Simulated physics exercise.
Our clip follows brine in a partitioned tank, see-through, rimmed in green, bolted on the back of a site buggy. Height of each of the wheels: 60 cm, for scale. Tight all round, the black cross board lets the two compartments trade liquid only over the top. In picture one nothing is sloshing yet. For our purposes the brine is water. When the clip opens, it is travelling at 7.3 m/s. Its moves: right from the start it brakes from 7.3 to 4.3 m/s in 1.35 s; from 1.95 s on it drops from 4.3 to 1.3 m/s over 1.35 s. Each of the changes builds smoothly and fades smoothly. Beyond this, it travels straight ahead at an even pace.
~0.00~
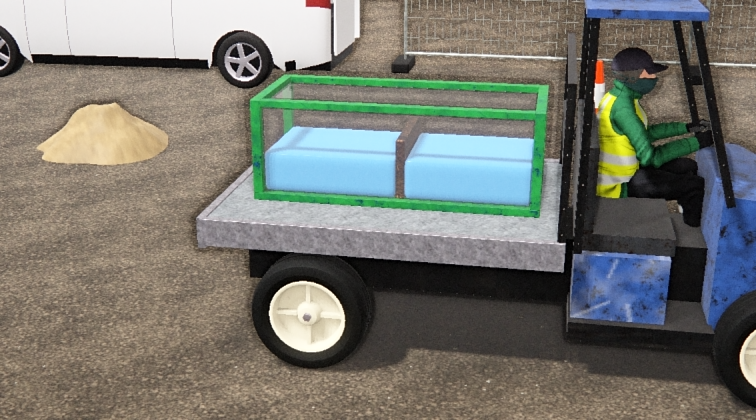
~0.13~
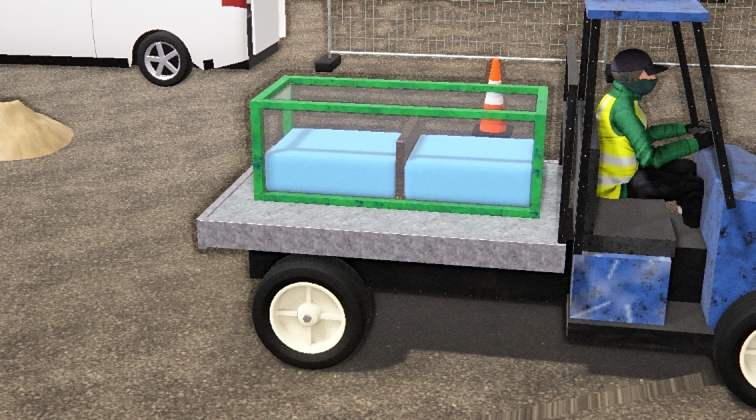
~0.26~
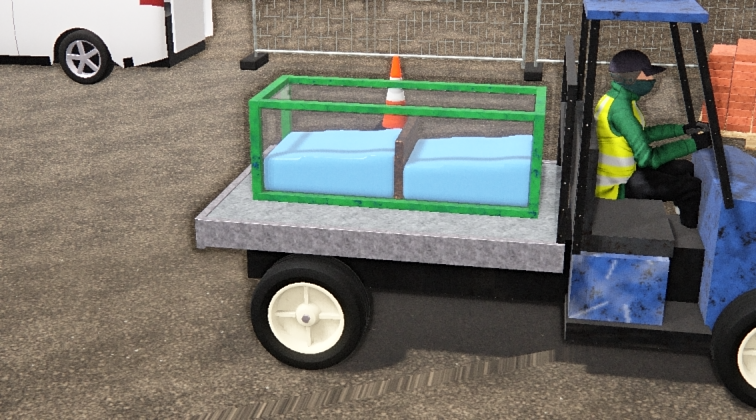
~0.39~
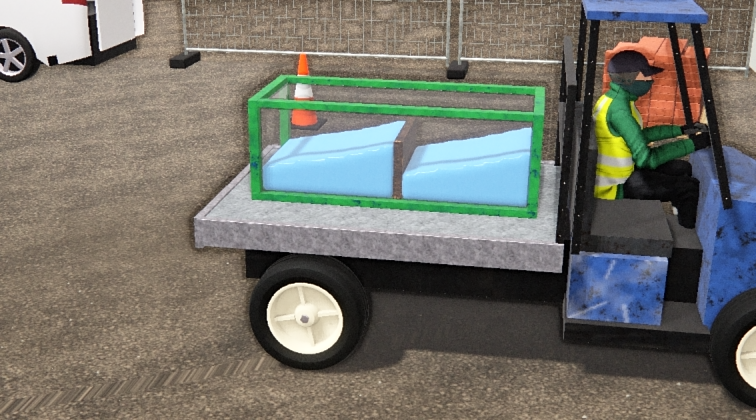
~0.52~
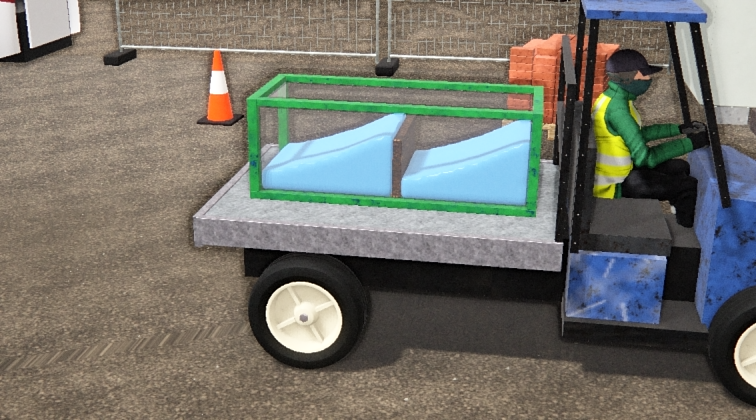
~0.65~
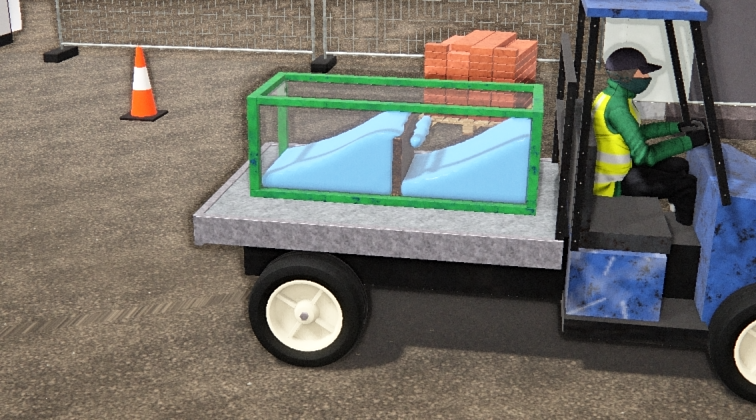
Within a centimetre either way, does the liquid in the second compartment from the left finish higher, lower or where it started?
It finishes higher.
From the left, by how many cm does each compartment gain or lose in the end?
From the left, in centimetres: Down 3, up 3.
After 1.45 s left to right it is 19, 23 cm deep.
After 2.55 s left to right it is 19, 23 cm deep.
After 3.85 s left to right it is 18, 24 cm deep.
After 6.28 s left to right it is 18, 24 cm deep.
